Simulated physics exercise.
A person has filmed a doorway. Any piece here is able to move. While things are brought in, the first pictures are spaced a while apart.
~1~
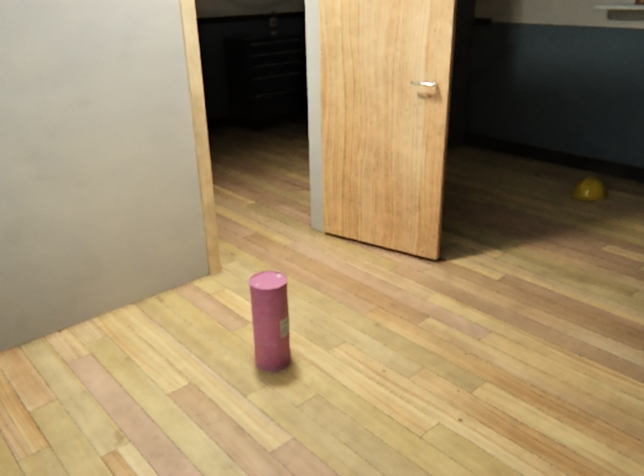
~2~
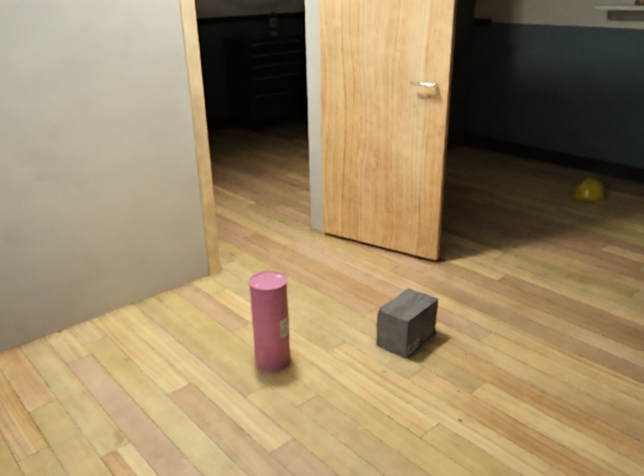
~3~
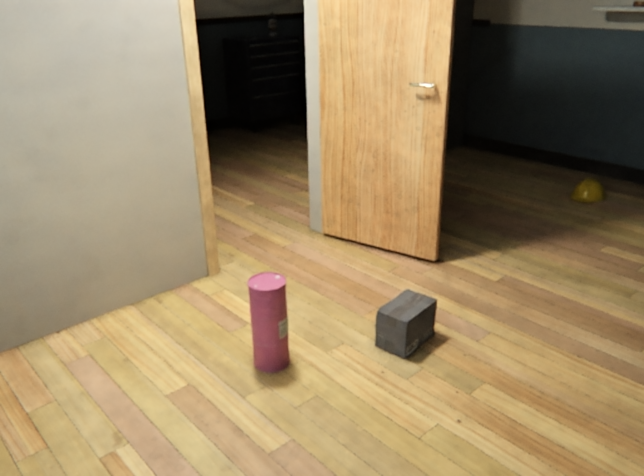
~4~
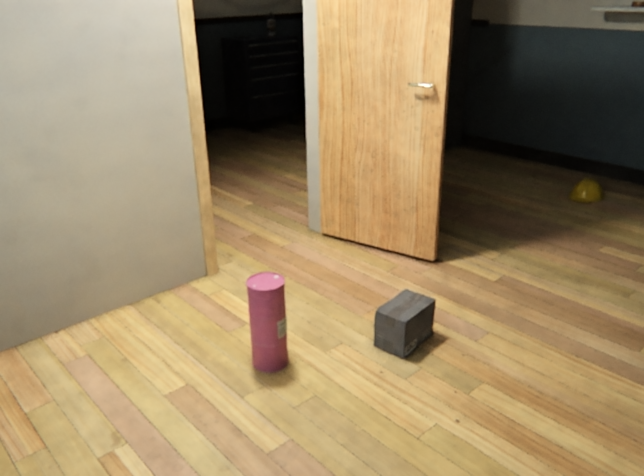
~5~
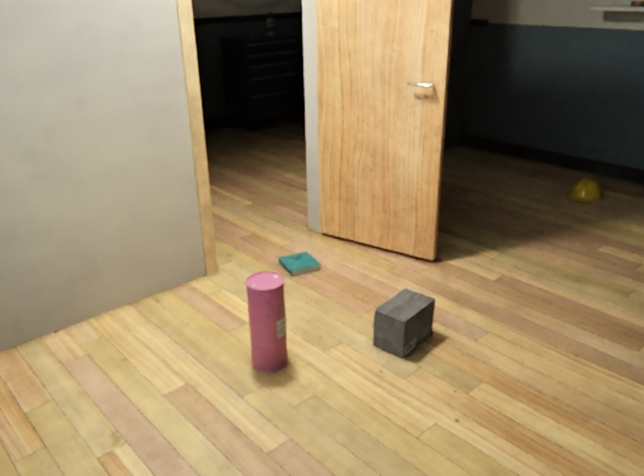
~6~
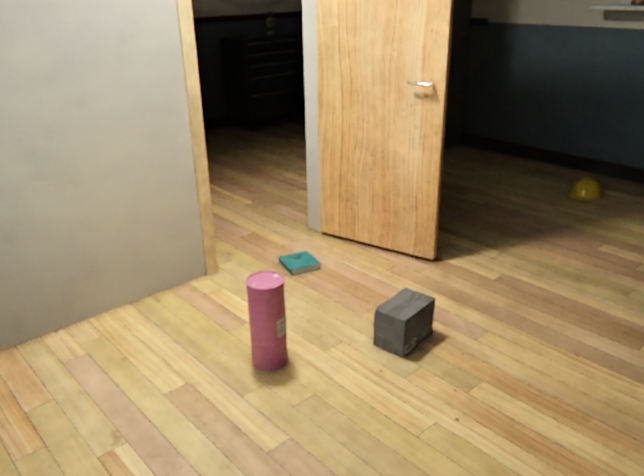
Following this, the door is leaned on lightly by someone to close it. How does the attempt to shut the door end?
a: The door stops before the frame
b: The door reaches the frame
b.
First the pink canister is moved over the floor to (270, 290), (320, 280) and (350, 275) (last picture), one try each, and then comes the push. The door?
Try 1 - swings fully home; try 2 - gets caught; try 3 - gets caught.
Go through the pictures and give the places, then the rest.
The first frame shows door wide open and still.
The second frame shows door wide open and still; grey box (407, 322); pink canister (271, 322).
The third frame shows door wide open and still; grey box (406, 323); pink canister (269, 323).
The fourth frame shows door wide open and still; grey box (405, 323); pink canister (268, 323).
The fifth frame shows door wide open and still; grey box (404, 322); pink canister (268, 322).
The sixth frame shows door wide open and still; turquoise book (300, 263); grey box (404, 322).
Then, 1.10 s on from there, open by 45°; turquoise book shifted a little near (293, 262).
Then, 1.40 s on from there, open by 22°; turquoise book shifted about its own width near (264, 257).
In the end, open by 0°; moved from the start, turquoise book; the other 2 unmoved. At the end, from the last picture's camera, turquoise book near (243, 247).
